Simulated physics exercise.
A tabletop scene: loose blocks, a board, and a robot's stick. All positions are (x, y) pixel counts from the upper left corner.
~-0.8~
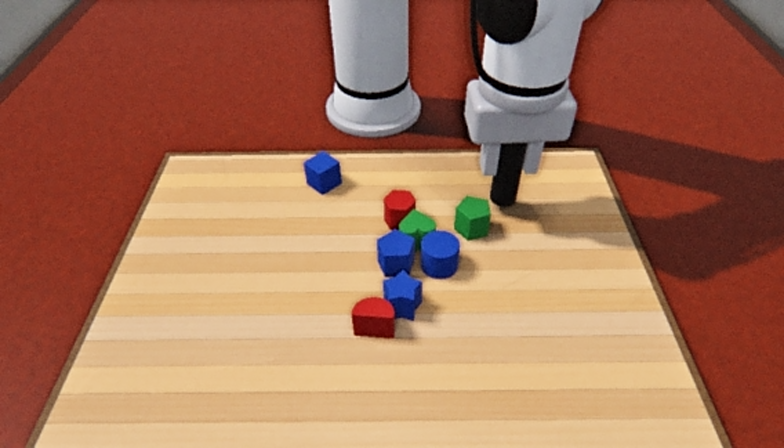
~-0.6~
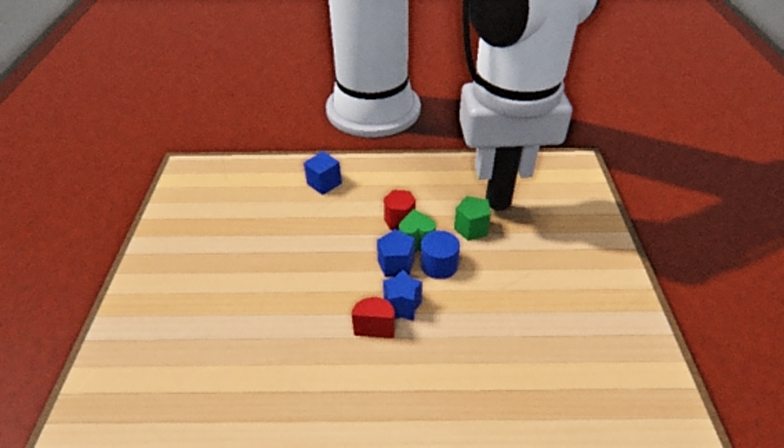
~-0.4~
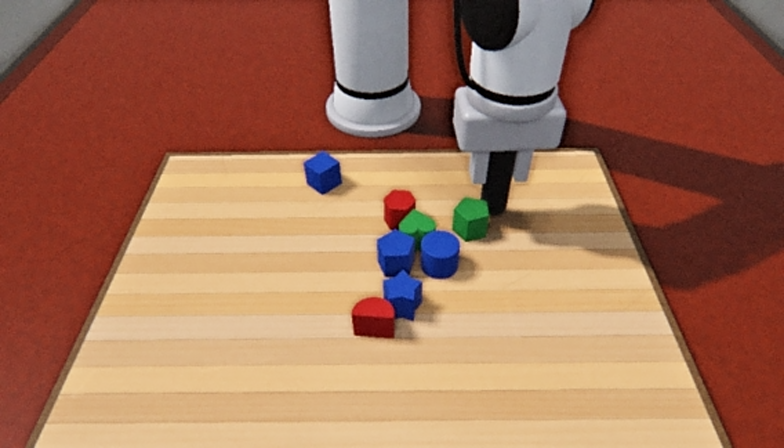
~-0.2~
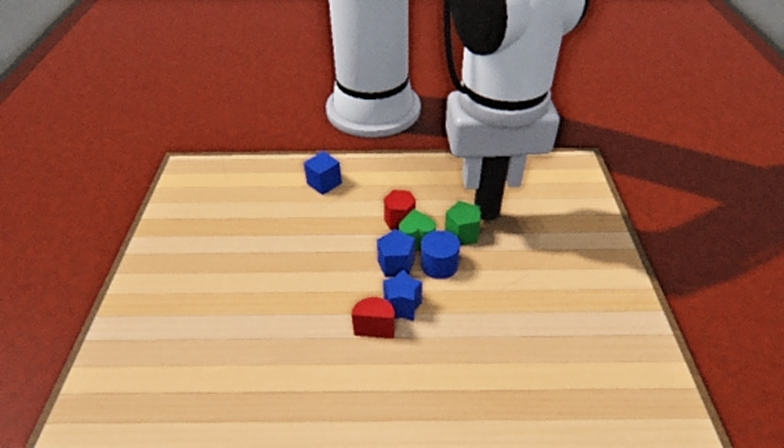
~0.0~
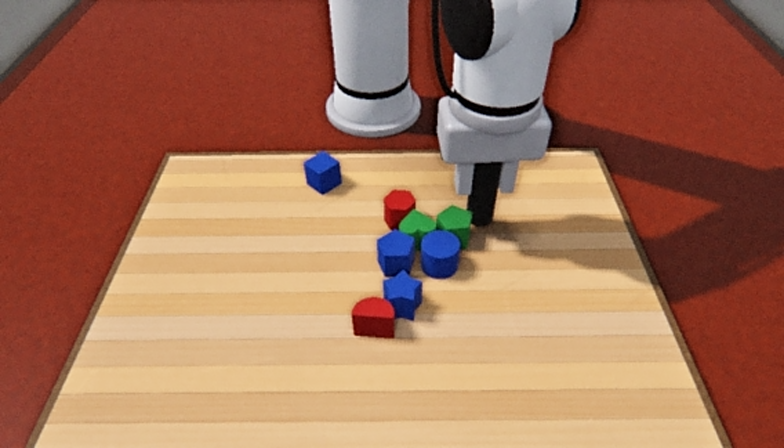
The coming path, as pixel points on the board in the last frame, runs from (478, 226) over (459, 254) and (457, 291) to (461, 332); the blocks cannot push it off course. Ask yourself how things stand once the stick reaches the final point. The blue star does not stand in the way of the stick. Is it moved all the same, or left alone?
Undisturbed, or as good as.
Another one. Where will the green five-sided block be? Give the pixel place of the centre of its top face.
It sits at (427, 237).
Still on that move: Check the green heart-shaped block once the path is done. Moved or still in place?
The answer is that it is displaced.
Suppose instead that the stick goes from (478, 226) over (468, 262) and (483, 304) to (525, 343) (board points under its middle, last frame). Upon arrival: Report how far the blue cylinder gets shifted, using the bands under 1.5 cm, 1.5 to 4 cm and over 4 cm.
It goes 1.5 to 4 cm.
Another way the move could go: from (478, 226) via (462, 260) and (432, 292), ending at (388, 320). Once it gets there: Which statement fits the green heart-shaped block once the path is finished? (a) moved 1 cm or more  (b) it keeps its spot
I choose a.
The first path, step by step. One third of the way, stick at (459, 246); green heart-shaped block at (399, 221), turned 35° clockwise; blue cylinder at (425, 262); green five-sided block at (430, 234), turned 55° clockwise.
Two thirds of the way, stick at (458, 283); green heart-shaped block at (399, 221), turned 35° clockwise; blue cylinder at (423, 265); green five-sided block at (427, 237), turned 75° clockwise.
At the end, stick at (462, 324); blue star in place; green heart-shaped block at (399, 221), turned 35° clockwise; blue cylinder at (423, 265); green five-sided block at (427, 237), turned 75° clockwise.
